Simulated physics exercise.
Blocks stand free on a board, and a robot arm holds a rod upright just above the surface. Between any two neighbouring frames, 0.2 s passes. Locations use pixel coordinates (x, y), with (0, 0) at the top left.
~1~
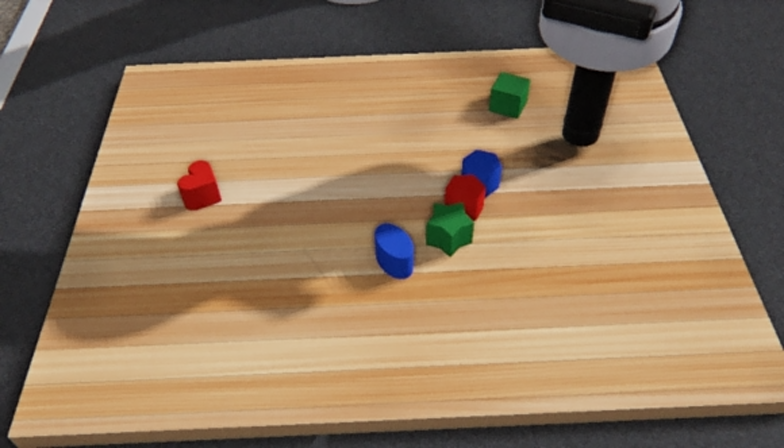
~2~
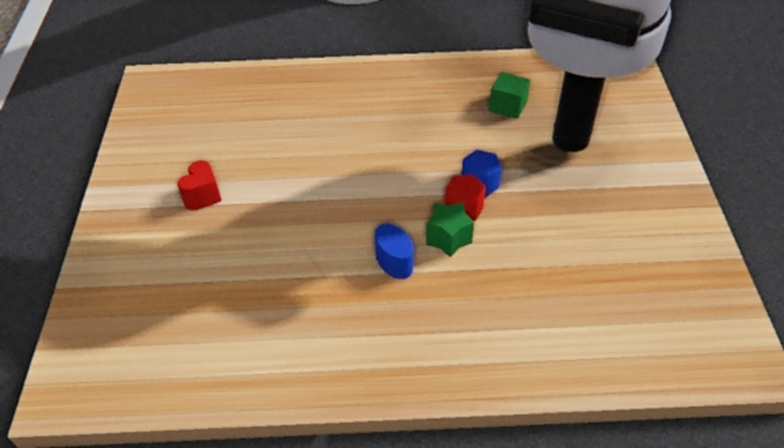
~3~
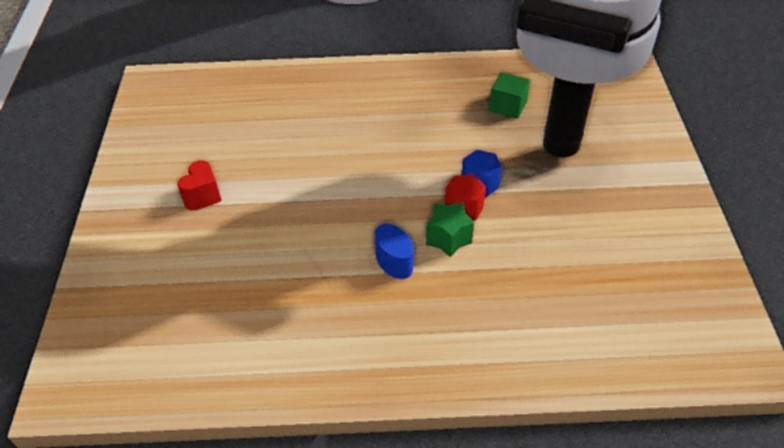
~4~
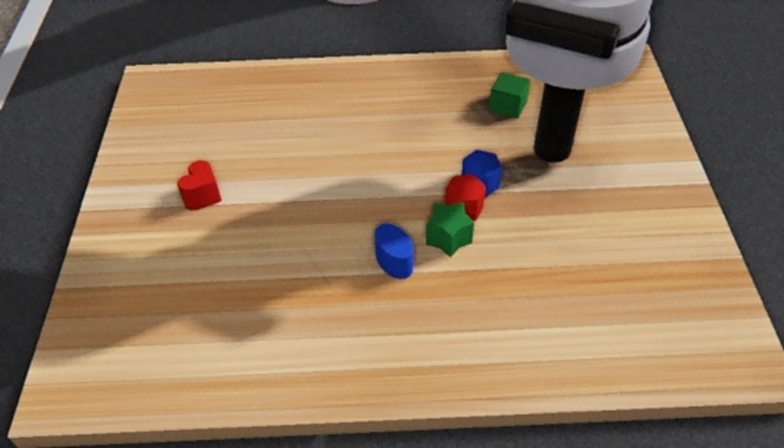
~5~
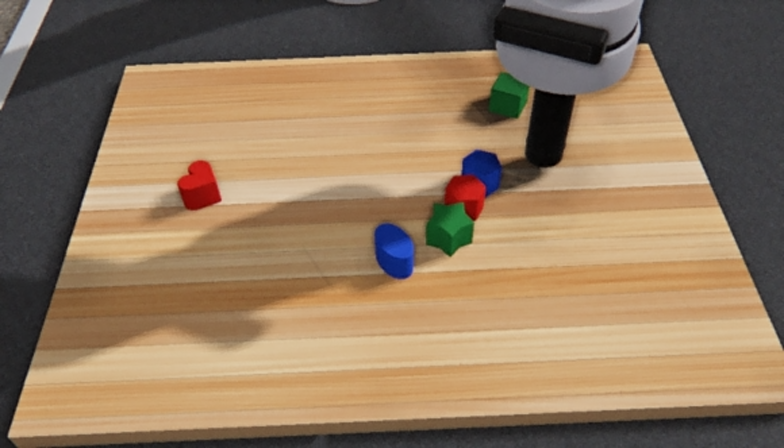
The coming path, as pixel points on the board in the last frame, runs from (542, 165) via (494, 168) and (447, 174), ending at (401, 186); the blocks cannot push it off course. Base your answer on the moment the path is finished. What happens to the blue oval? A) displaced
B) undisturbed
Correct choice: B.
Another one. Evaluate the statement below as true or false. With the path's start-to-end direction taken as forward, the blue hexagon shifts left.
This is true.
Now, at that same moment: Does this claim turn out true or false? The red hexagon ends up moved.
The statement is true.
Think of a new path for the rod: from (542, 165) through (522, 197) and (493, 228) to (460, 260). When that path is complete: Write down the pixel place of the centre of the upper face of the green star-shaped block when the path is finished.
At (428, 223).
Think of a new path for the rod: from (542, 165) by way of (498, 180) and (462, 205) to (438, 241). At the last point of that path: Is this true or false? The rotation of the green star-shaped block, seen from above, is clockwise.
It is false.
What follows on the original path. One third of the way, rod at (495, 159); green star-shaped block at (450, 220); red hexagon at (461, 191), turned 20° anticlockwise; blue hexagon at (468, 164).
Two thirds of the way, rod at (446, 166); green star-shaped block at (451, 227); red hexagon at (452, 198), turned 65° anticlockwise; blue hexagon at (427, 176), turned 55° anticlockwise.
At the end, rod at (401, 177); blue oval unmoved; green star-shaped block at (451, 227); red hexagon at (452, 198), turned 65° anticlockwise; blue hexagon at (408, 191), turned 90° anticlockwise.
